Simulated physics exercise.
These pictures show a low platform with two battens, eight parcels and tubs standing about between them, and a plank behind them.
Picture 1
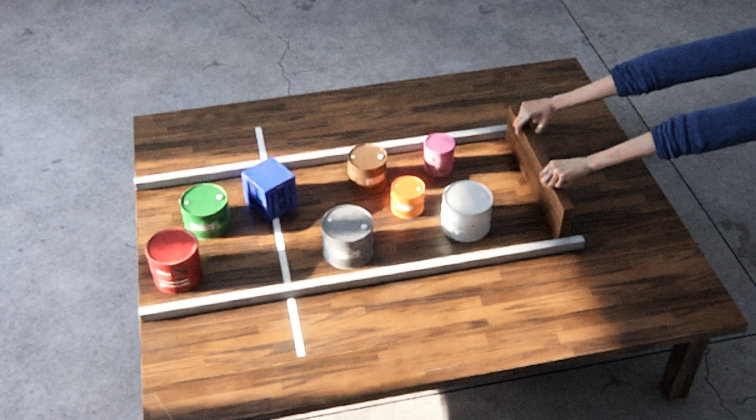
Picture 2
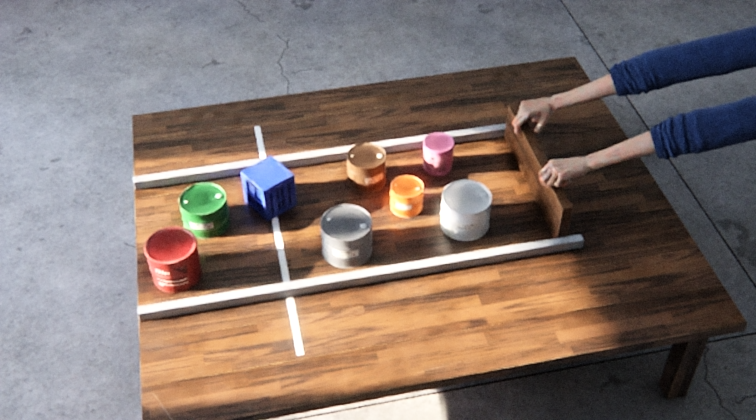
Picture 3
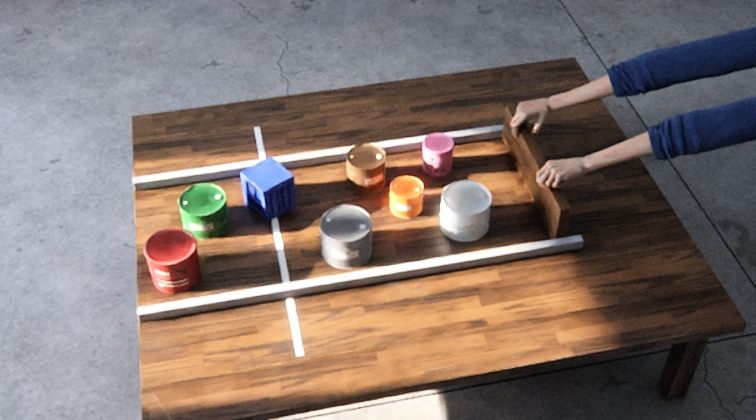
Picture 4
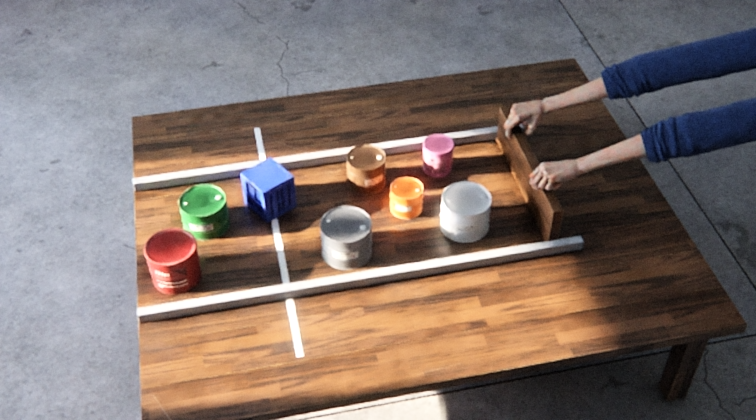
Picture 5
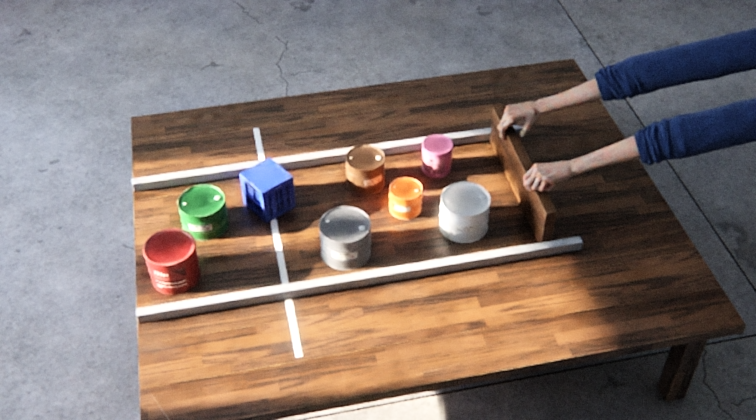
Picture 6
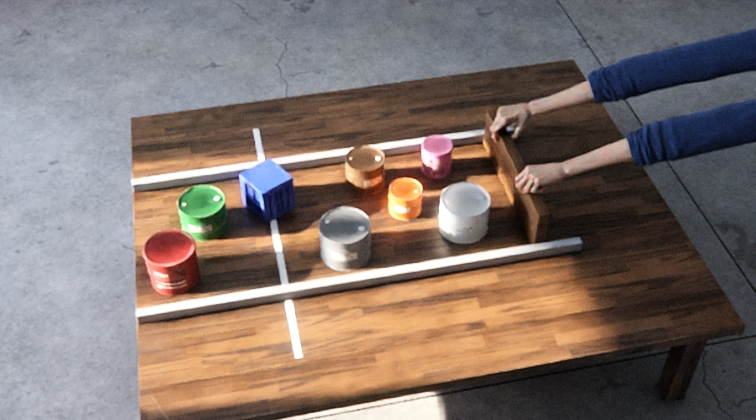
Two hands sliding a wooden plank slightly left between white battens on a table, the colourful tubs and blue crate staying still.
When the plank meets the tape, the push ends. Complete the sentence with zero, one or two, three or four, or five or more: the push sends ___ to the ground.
The push sends zero to the ground.
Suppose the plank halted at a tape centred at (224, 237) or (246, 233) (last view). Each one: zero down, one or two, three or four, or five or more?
First tape: 1 or 2; second tape: Either one or two.
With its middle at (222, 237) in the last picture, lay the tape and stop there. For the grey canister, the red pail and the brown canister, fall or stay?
Looking at each: The grey canister remains on top, the red pail goes off, the brown canister remains on top.
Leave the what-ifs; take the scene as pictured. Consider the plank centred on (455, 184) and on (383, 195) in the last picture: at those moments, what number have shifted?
The counts are 2 and 5.
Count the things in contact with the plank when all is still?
I count 3 of them.
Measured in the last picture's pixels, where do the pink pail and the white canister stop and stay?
One is at about (251, 178), the other at about (254, 248).
Soon after, none off yet; red pail at rest near (173, 262); green canister at rest near (203, 213); blue crate at rest near (268, 191).
Then, none off yet; red pail at rest near (173, 262); green canister at rest near (203, 213); blue crate moved a little near (263, 192).
At rest, the number that fall off is zero.
